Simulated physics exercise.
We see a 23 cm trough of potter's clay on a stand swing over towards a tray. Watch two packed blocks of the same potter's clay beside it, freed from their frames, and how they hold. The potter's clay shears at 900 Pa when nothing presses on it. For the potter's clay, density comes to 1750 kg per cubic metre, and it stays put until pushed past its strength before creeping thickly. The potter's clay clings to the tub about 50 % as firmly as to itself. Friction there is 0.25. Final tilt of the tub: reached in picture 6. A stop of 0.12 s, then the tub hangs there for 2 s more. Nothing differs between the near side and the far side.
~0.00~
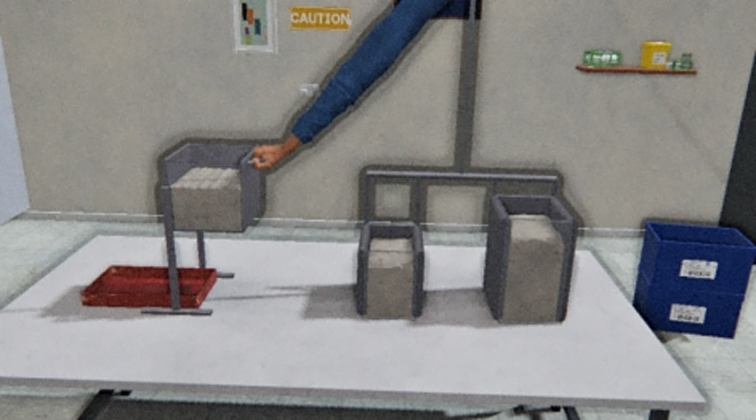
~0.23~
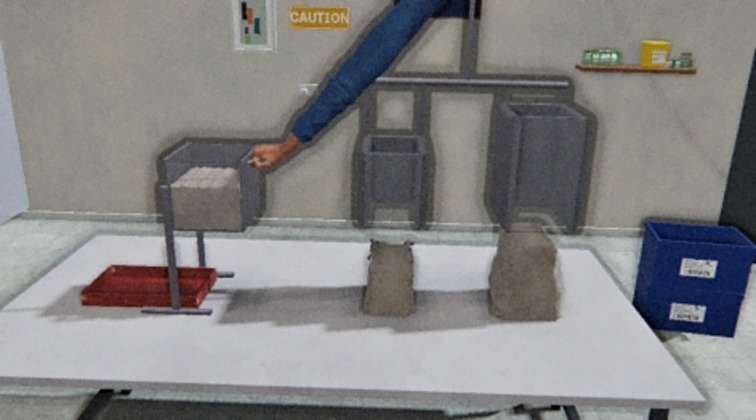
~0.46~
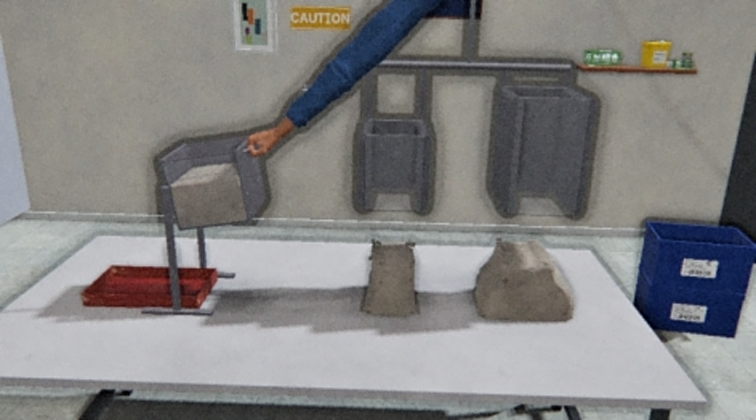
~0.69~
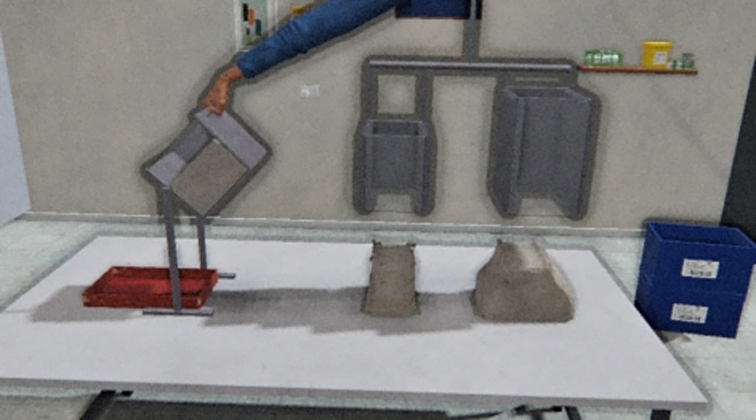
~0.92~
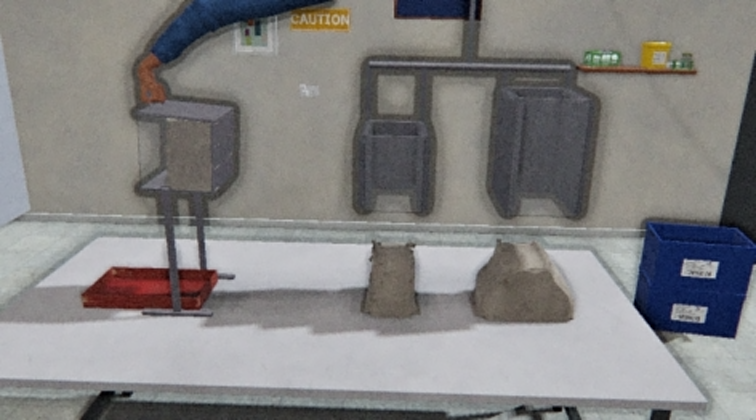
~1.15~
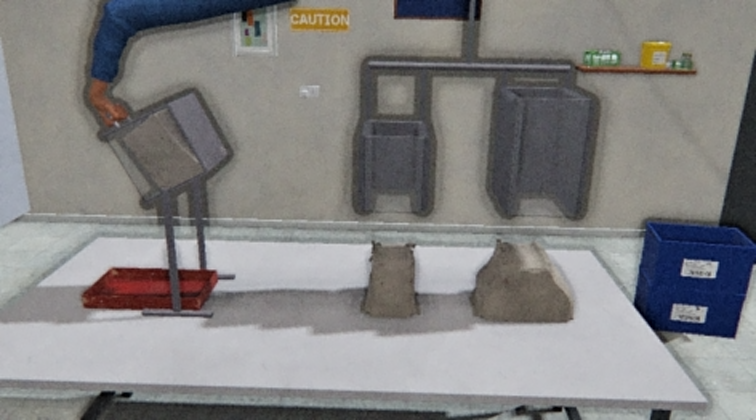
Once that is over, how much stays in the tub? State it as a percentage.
Some 10 percent stays.
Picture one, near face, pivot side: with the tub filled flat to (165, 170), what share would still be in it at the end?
Then roughly 8 %.
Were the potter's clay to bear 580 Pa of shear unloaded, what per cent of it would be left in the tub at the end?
About 0 per cent.
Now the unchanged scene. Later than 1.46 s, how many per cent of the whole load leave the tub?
Load share from then on: Near 20 %.
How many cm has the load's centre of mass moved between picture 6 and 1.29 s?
9 cm.
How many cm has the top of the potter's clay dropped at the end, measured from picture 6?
15 cm or so.
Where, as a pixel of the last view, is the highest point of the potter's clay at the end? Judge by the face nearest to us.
Highest point: Approx. (194, 163).
By 1.29 s, the tub is at 116 degrees and holds 77 %.
By 1.46 s, the tub is at 116 degrees and holds 29 %.
By 1.63 s, the tub is at 116 degrees and holds 10 %.
By 1.80 s, the tub is at 116 degrees and holds 10 %.
By 3.15 s, at the end, the tub is at 116 degrees and holds 10 %.
